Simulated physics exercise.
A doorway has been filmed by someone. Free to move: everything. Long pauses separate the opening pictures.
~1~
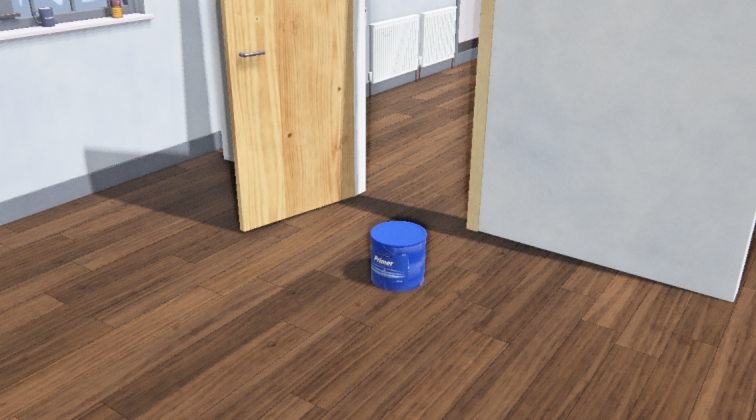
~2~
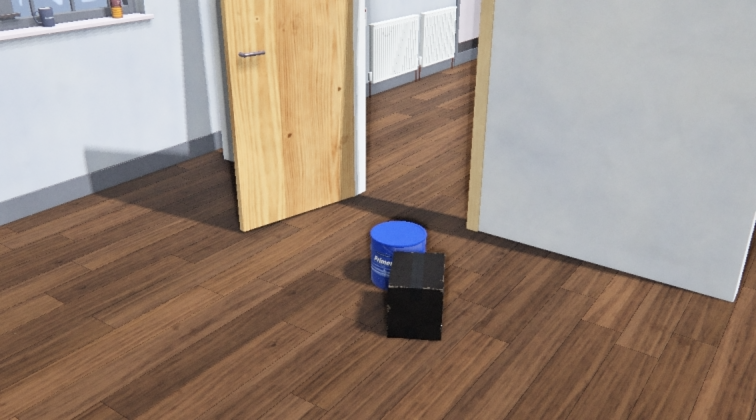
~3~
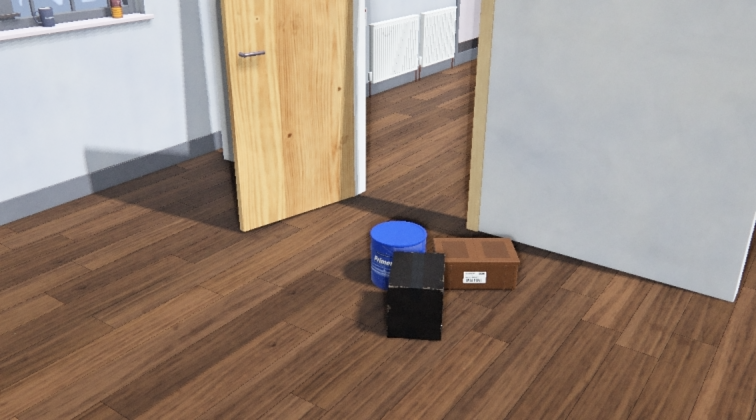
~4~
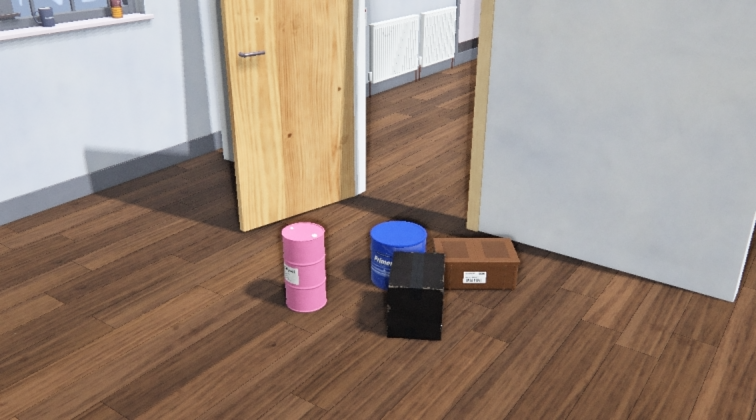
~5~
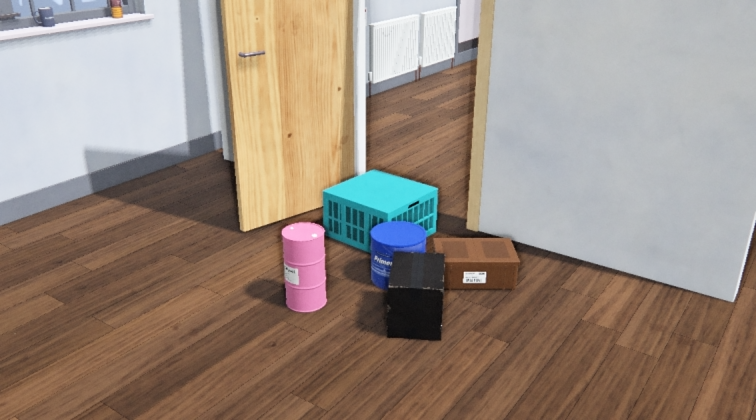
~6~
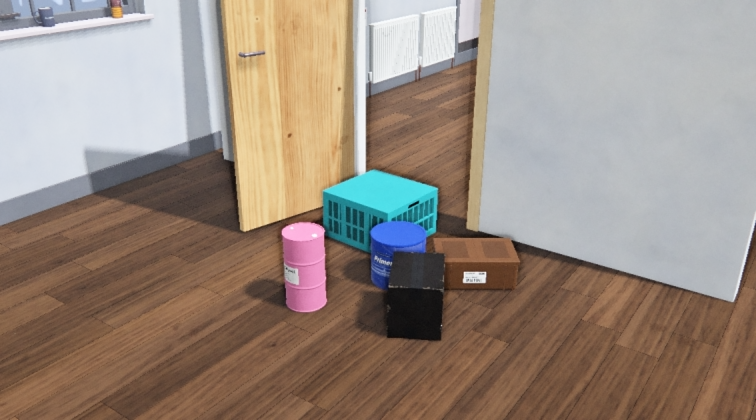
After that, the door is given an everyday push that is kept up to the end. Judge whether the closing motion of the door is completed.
Judgement: The motion is cut short.
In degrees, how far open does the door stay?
Around 70 degrees.
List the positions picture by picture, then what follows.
In the first frame, door wide open and still; blue pail (398, 256).
In the second frame, door wide open and still; black box (417, 294).
In the third frame, door wide open and still; blue pail (398, 256); brown tote (474, 264).
In the fourth frame, door wide open and still; pink canister (305, 267); black box (417, 294).
In the fifth frame, door wide open and still; blue pail (398, 256); brown tote (474, 264).
In the sixth frame, door wide open and still; turquoise chest (380, 212); pink canister (305, 267).
Then, 0.50 s later than the last frame, door 93° open.
Then, 0.70 s later than the last frame, door 84° open.
Then, 1.00 s later than the last frame, door 70° open; turquoise chest moved a little near (384, 212).
When it is over, door 69° open; all 5 as before. End places, in pixels of the last picture, turquoise chest near (385, 212).
